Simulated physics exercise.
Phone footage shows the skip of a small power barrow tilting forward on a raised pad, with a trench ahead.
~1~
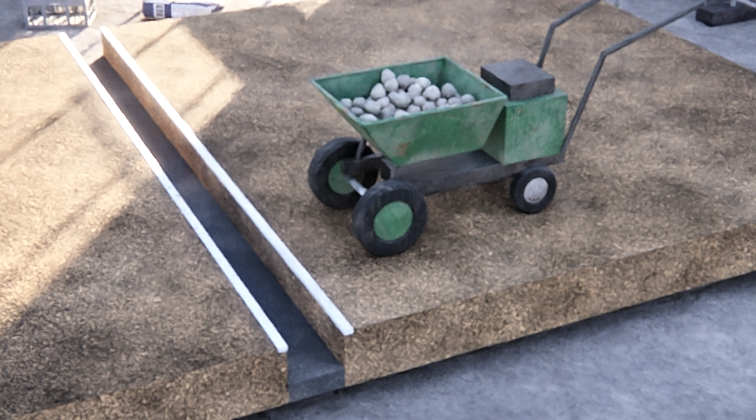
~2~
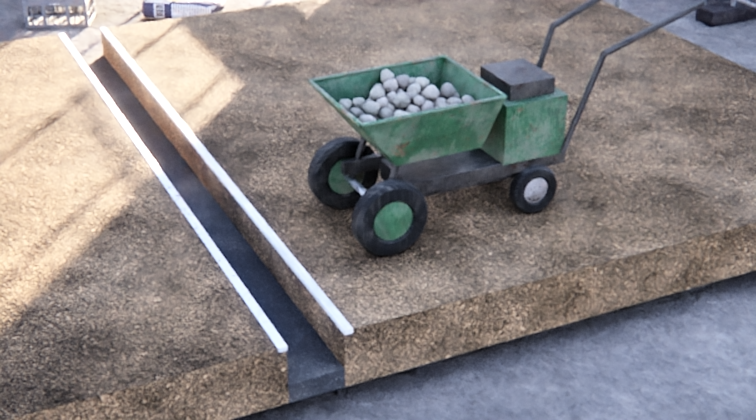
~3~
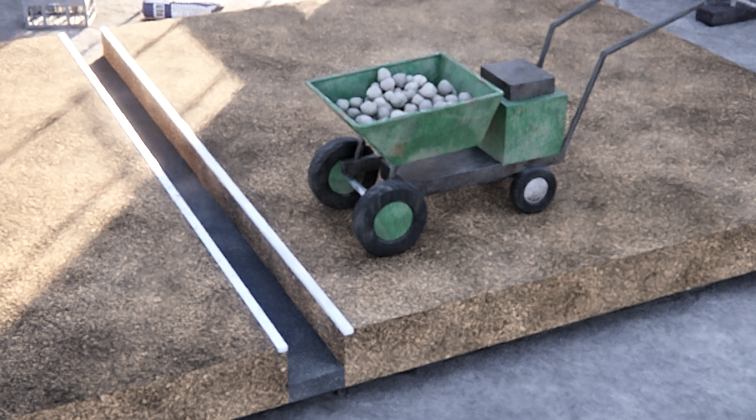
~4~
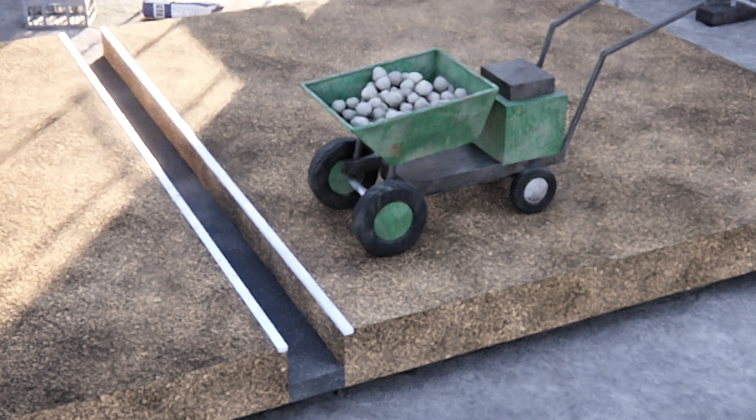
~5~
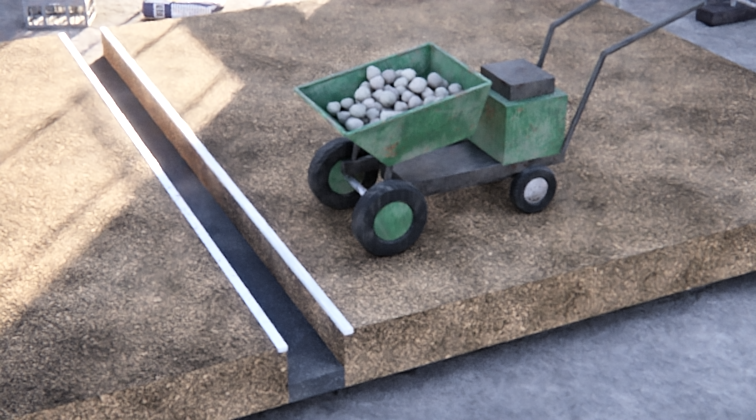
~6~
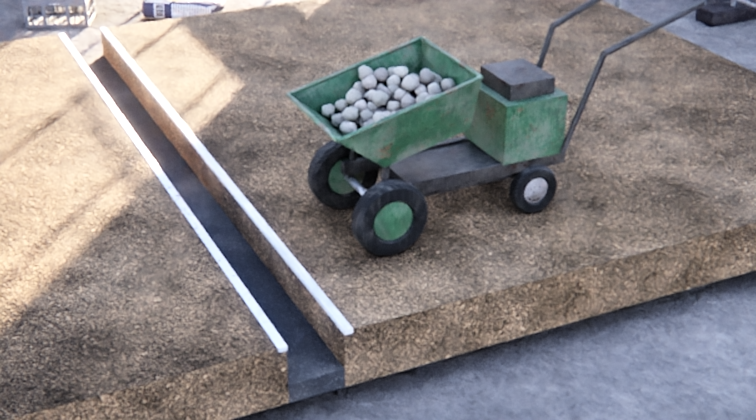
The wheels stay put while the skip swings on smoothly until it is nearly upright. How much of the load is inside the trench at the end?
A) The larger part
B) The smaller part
(A) The larger part.
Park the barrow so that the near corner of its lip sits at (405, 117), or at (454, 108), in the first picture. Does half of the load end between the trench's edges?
The bulk / a minority.
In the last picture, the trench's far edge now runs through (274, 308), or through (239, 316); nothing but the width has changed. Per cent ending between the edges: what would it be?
In order: Some 50 per cent, then some 100 per cent.
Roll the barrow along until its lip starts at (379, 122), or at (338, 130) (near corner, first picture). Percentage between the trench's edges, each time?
About 90 per cent, then about 20 per cent.
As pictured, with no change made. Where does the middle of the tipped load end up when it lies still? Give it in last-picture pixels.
Resting centre, last picture - approx. (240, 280).
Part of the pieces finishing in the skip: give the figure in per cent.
It ends up near 0 per cent.
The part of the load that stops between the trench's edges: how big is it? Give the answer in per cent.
Close to 70 per cent.
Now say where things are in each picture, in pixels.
In the first picture, lip of the skip (362, 125), level; top of the load (419, 102), river pebbles; first edge of the trench (321, 296); far edge (258, 312), the trench under half as wide as the skip, and about as deep as wide.
In the second picture, lip of the skip (361, 126), level; top of the load (405, 99).
In the third picture, lip of the skip (358, 128), tipped barely; top of the load (417, 101).
In the fourth picture, lip of the skip (353, 131), tipped barely; top of the load (413, 99).
In the fifth picture, lip of the skip (346, 135), tipped a little; top of the load (418, 86).
In the sixth picture, lip of the skip (338, 141), tipped a little; top of the load (421, 92); first edge of the trench (321, 296); far edge (258, 312).
Just after the last frame, skip tipped steeply; every one in the skip.
A moment on, skip tipped right over; the larger part in the skip; about a tenth in or heaped over the trench; just a few beyond it; just a few falling.
Further on, skip tipped right over; just a few in the skip; roughly two thirds in or heaped over the trench; roughly a third beyond it.
When it is over, skip tipped right over; roughly two thirds in or heaped over the trench; roughly a third beyond it.
